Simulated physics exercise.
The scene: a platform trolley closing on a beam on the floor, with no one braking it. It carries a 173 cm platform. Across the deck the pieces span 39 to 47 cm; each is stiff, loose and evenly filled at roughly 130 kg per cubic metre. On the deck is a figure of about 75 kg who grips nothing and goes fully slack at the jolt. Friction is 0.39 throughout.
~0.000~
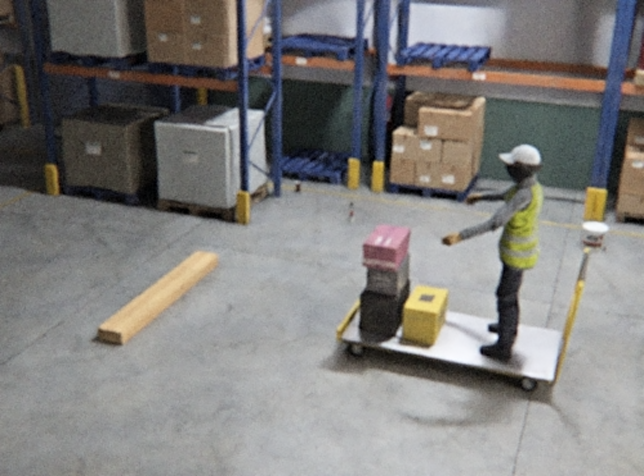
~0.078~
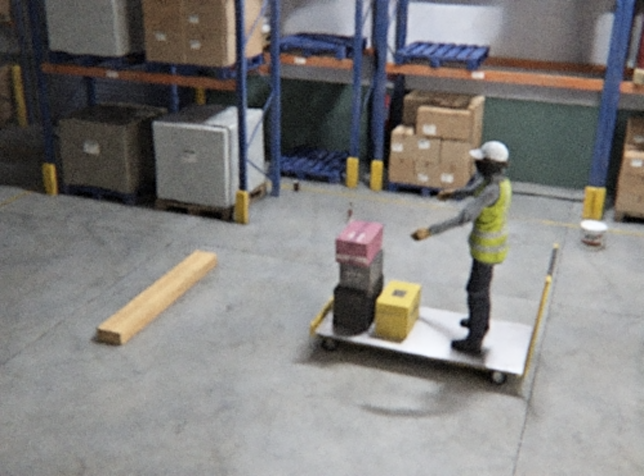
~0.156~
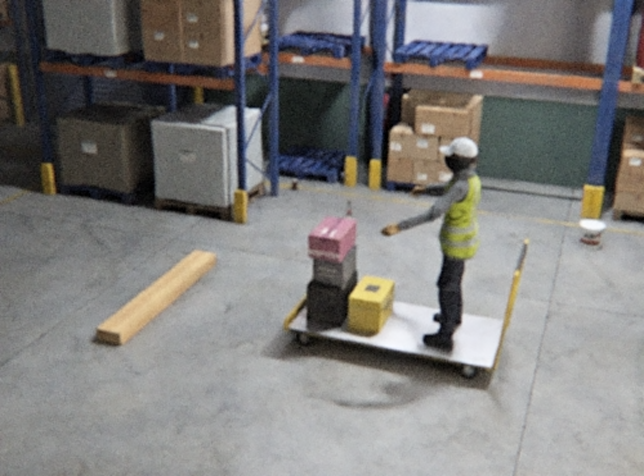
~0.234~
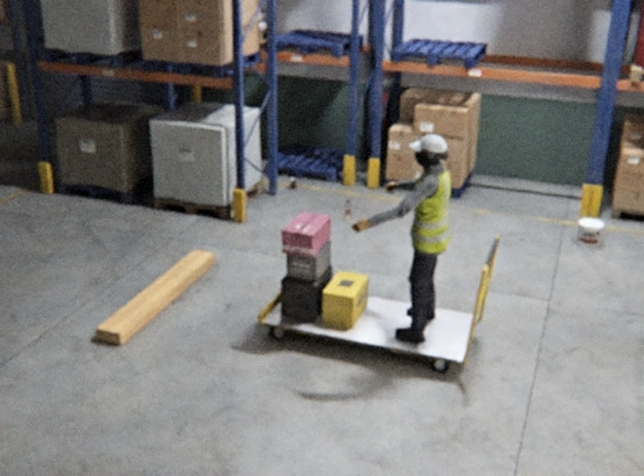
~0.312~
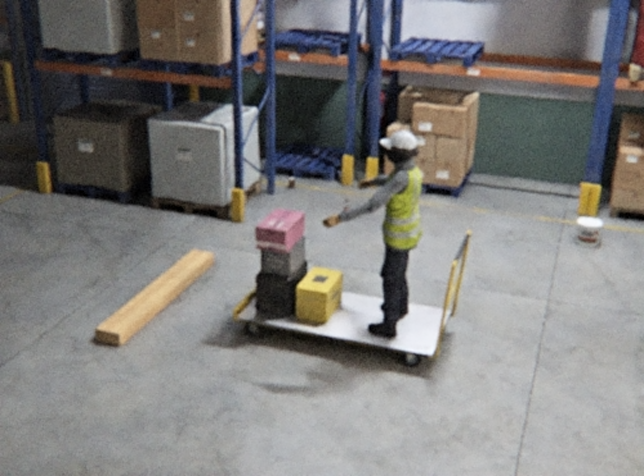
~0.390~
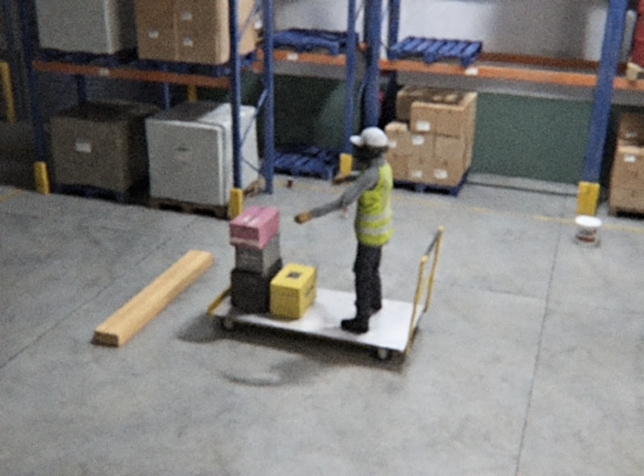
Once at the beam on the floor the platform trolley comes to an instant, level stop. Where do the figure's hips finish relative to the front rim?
The figure's hips finish beyond the front rim.
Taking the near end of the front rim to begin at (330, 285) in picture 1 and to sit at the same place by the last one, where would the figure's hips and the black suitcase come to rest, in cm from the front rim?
In that run, the hips end up 70 cm back from the front rim and black ends up 20 cm back.
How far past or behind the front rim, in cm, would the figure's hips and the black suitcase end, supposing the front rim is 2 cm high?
Result: Hips 90 cm past rim; black 20 cm past rim.
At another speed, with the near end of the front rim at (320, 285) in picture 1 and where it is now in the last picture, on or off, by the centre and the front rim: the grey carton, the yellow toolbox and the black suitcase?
In that case the grey item would go over, the yellow item would stay put and the black item would stay put.
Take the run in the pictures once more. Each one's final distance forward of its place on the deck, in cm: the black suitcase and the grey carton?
The black one ends about 55 cm forward, the grey one about 155 cm.
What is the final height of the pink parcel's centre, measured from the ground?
Height: Around 10 cm.
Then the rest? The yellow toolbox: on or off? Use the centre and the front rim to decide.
End result - yellow: Stays.
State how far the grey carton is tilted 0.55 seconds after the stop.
About 180° from upright.
Impact comes at 0.62 s.
After 1.17 s the figure's hips are 31 cm behind the rim, near (188, 238) in the last picture's view.
After 1.62 s the figure's hips are 16 cm past the rim, near (143, 239) in the last picture's view.
When all is still (4.6 s), past the rim, black suitcase, pink parcel, grey carton and the figure's hips; behind it, yellow toolbox.
